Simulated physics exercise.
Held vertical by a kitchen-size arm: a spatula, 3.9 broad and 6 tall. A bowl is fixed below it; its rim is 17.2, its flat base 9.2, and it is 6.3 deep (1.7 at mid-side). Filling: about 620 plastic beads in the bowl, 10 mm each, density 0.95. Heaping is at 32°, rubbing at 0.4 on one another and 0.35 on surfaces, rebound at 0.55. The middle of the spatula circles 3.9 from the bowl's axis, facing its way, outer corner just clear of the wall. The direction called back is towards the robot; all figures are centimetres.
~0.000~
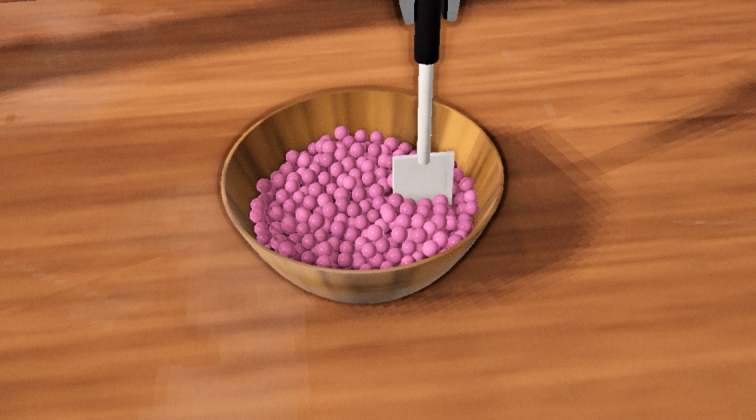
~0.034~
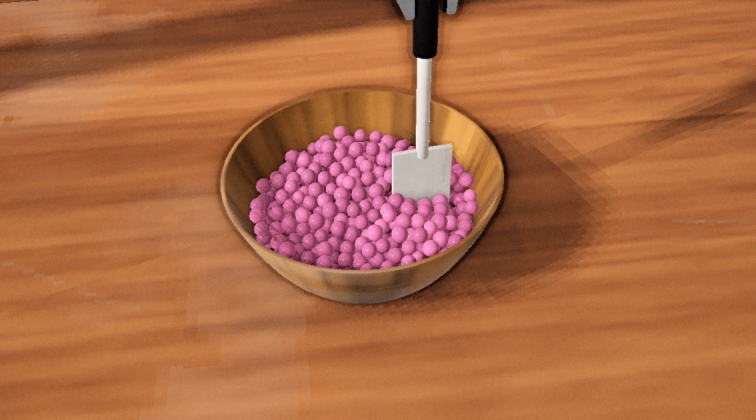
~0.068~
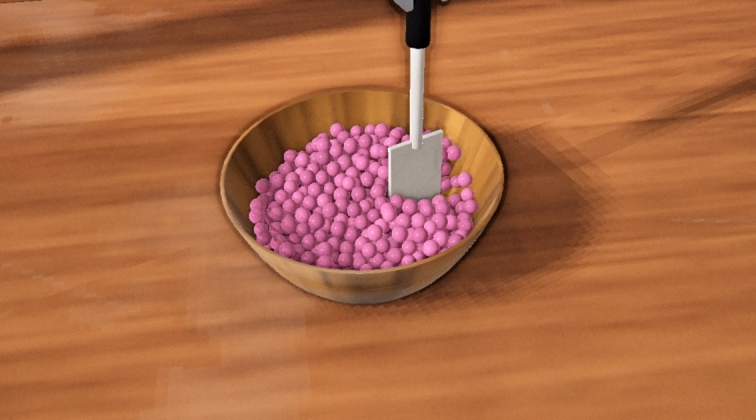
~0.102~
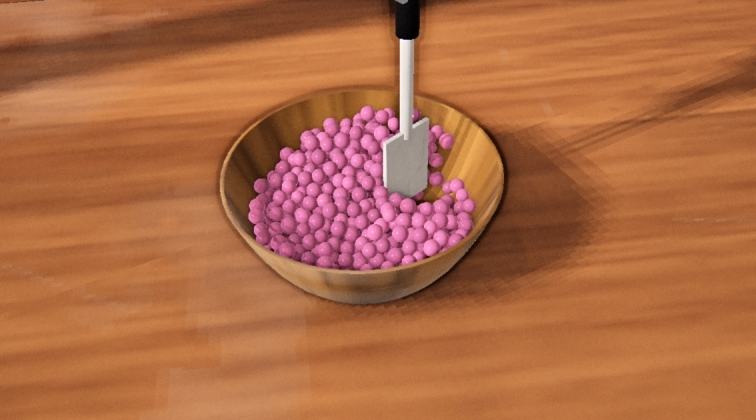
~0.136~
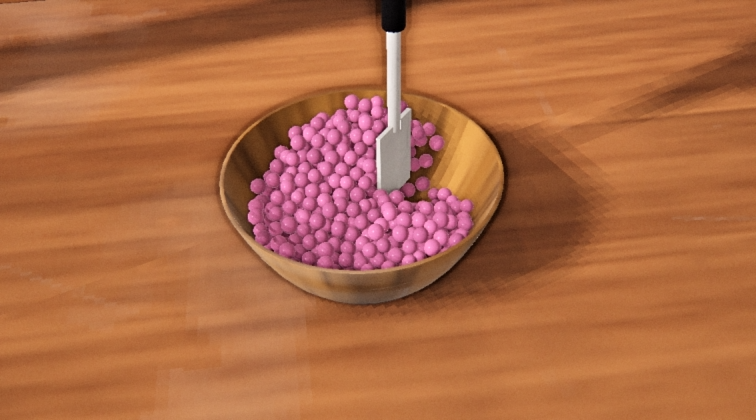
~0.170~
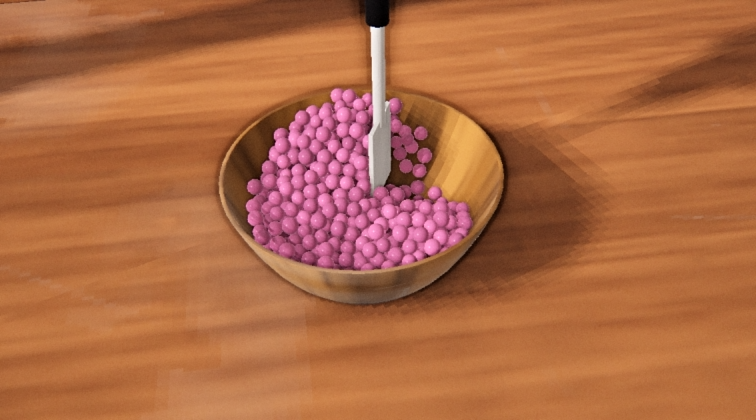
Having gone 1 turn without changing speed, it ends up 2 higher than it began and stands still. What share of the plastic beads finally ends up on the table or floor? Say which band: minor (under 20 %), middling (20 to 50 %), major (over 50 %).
Band: Minor.
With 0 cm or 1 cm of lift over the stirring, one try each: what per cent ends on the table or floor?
10 and 10 %.
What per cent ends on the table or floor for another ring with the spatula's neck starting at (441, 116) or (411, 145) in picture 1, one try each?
Roughly 5 % and 0 %.
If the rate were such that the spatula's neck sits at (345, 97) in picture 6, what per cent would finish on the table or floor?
About 15 per cent.
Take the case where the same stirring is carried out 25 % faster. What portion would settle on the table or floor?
About 10 percent, I'd say.
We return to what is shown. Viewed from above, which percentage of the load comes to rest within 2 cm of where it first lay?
Around 20 per cent.
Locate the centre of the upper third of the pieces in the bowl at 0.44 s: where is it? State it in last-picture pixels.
(295, 216), roughly.
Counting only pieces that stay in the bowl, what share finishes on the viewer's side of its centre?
Close to 45 in a hundred.
After 0.44 s, 179° round, highest piece 9 above the table; 603 in the bowl, 7 on the table or floor, 9 in flight or on the tool.
After 0.70 s, 294° round, highest piece 9 above the table; 578 in the bowl, 38 on the table or floor, 3 in flight or on the tool.
After 1.03 s, 0° round, highest piece 7 above the table; 572 in the bowl, 47 on the table or floor.
After 1.73 s, 0° round, highest piece 6 above the table; 572 in the bowl, 47 on the table or floor.
At rest, 572 in the bowl, 47 on the table or floor. That is 8 % on the table or floor.
